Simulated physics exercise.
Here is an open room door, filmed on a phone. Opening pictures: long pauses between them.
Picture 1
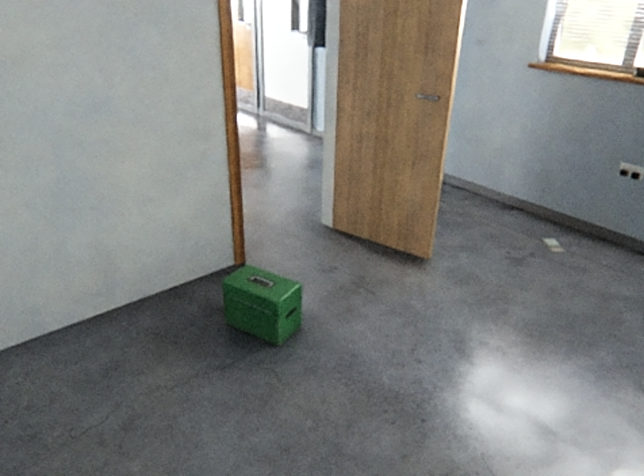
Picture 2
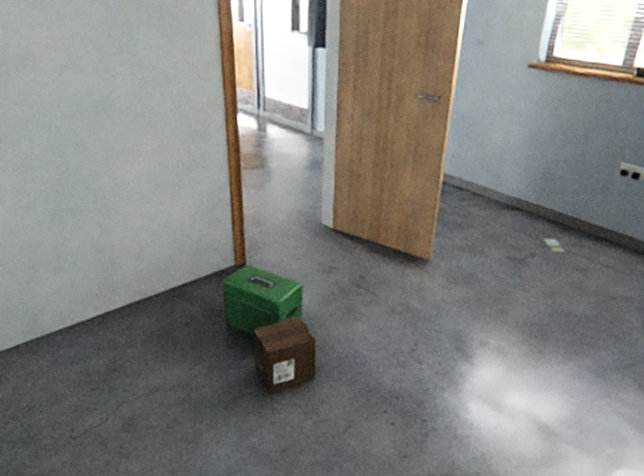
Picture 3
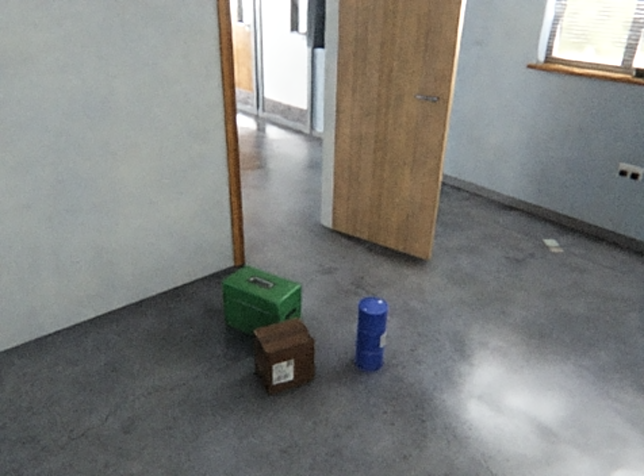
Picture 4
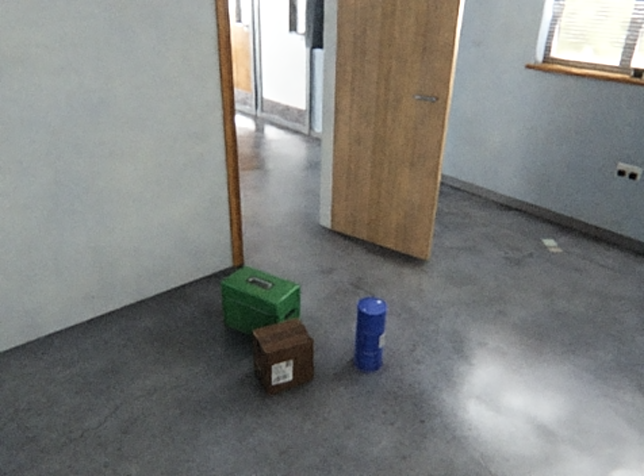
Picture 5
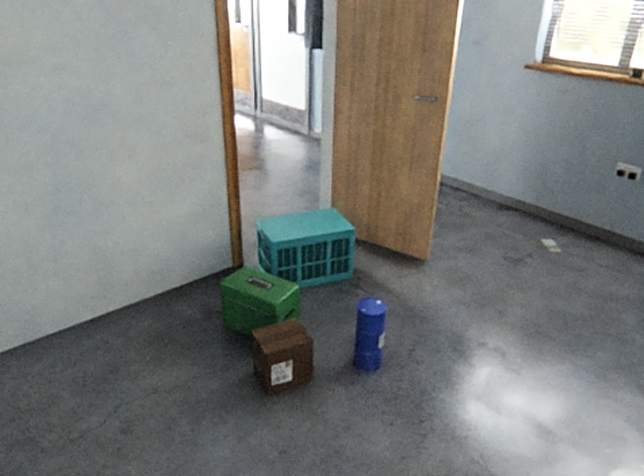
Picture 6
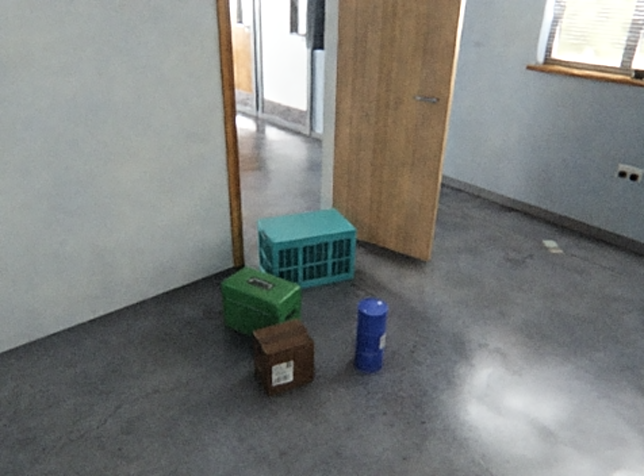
A wooden door stands wide open in a room with pale walls and a grey floor, seen from slightly above, with a hallway beyond and a window at upper right. A green toolbox sits by the door frame, joined by a brown parcel in front, then a blue canister to the right, then a turquoise chest behind. The door and camera stay still, and nobody is seen placing anything.
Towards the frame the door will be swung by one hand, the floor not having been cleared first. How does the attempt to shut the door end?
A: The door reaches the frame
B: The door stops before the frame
Option B: The door stops before the frame.
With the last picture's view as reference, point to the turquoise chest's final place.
The object ends up somewhere near (296, 249).
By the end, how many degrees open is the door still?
Roughly 55 degrees open.
Then, 0.70 s on from there, door 83° open.
Then, 1.10 s on from there, door 60° open.
In the end, door 55° open; all 4 unmoved. At the end, from the last picture's camera, turquoise chest near (296, 249).
